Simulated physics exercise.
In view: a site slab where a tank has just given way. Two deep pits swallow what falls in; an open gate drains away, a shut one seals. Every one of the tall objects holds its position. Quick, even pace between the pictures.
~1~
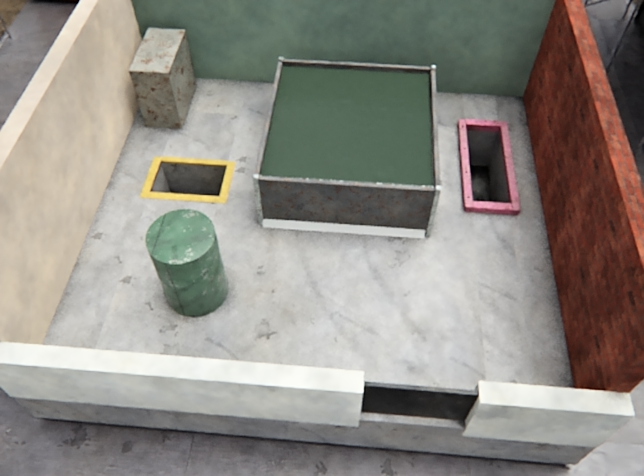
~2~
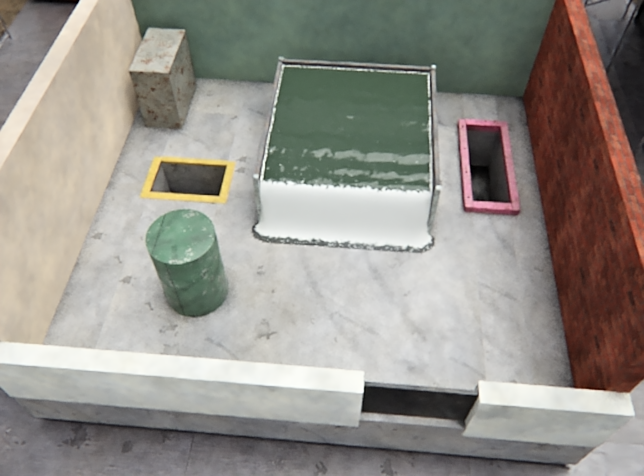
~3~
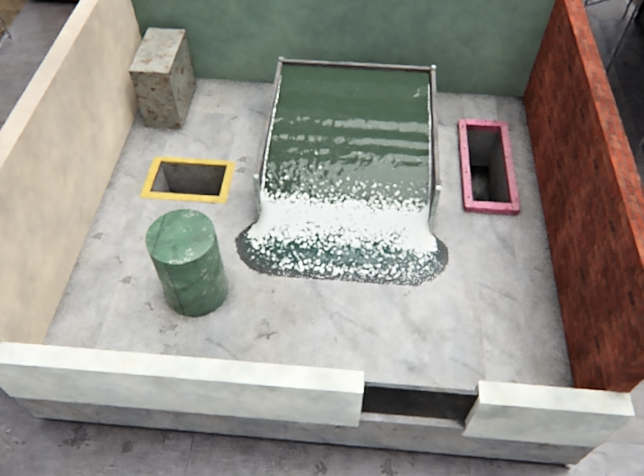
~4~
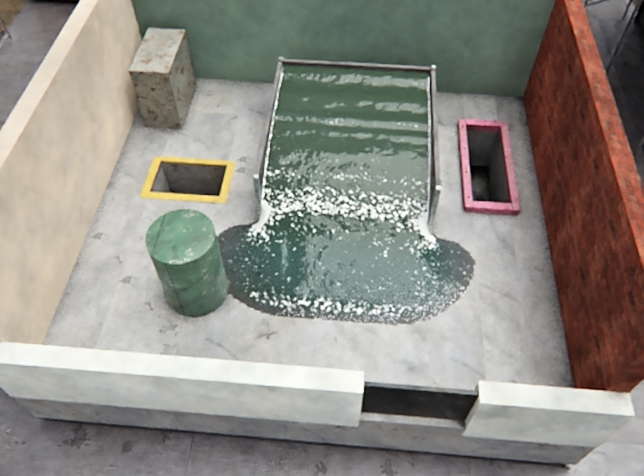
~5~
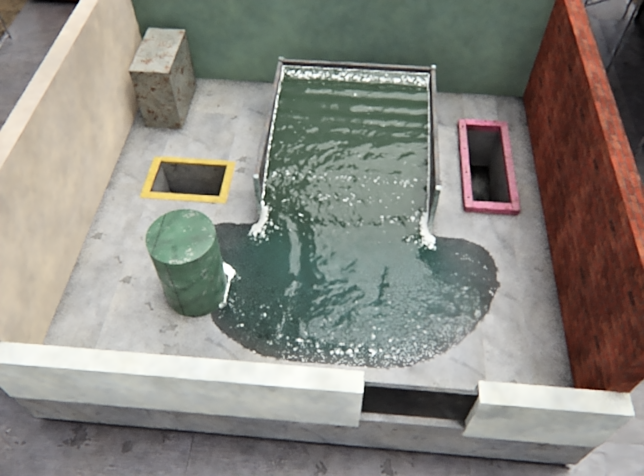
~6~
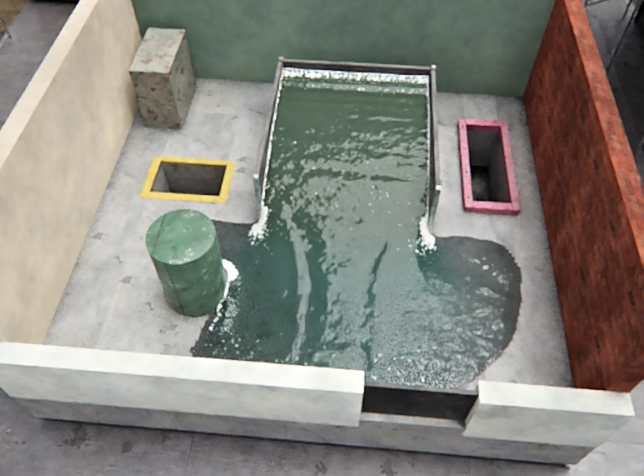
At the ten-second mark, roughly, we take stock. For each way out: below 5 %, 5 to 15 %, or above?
At the end, the gate is going to fail to get to five per cent; the yellow pit is going to fail to stay at fifteen per cent or less; the pink pit is going to fail to land outside five to fifteen per cent.
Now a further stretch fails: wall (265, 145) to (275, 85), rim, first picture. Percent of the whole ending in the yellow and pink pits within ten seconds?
In percent: Yellow 45, pink 0.
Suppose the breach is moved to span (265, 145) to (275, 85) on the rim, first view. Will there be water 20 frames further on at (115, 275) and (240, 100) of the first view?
First point: Inundated; second point: Inundated.
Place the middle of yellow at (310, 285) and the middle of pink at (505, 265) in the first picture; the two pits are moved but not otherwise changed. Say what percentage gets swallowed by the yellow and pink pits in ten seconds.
Yellow share 55%, pink share 6%.
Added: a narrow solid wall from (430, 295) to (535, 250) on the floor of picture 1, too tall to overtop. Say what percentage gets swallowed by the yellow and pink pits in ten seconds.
Estimated shares: Yellow 25 percent, pink 2 percent.
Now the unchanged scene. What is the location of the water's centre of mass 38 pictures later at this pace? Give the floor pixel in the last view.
The spot I would choose is (335, 234).
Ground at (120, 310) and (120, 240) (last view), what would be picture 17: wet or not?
As listed: Swamped; swamped.
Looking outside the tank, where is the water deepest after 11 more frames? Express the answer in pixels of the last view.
Roughly (567, 416).
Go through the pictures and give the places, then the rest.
In the first frame, still water in the water tank at (352, 123).
In the second frame, water pours out at (345, 211) and has run to (256, 227).
In the third frame, water pours out at (345, 214) and has run to (244, 247).
In the fourth frame, water pours out at (345, 216) and has run to a hidden place.
In the fifth frame, water pours out at (345, 217) and has run to (223, 323).
In the sixth frame, the front is at a hidden place, out from the gap at (345, 217).
A moment on, water covers 40 % of the floor; the gate 0 %, the yellow pit 0 %, the pink pit 0 %.
Next, water covers 55 % of the floor; the gate 0 %, the yellow pit 0 %, the pink pit 0 %.
Then, water covers 70 % of the floor; the gate 0 %, the yellow pit 2 %, the pink pit 2 %.
Later, water covers 100 % of the floor; the gate 0 %, the yellow pit 11 %, the pink pit 7 %.
In the end, water covers 100 % of the floor; the gate 0 %, the yellow pit 26 %, the pink pit 9 %.
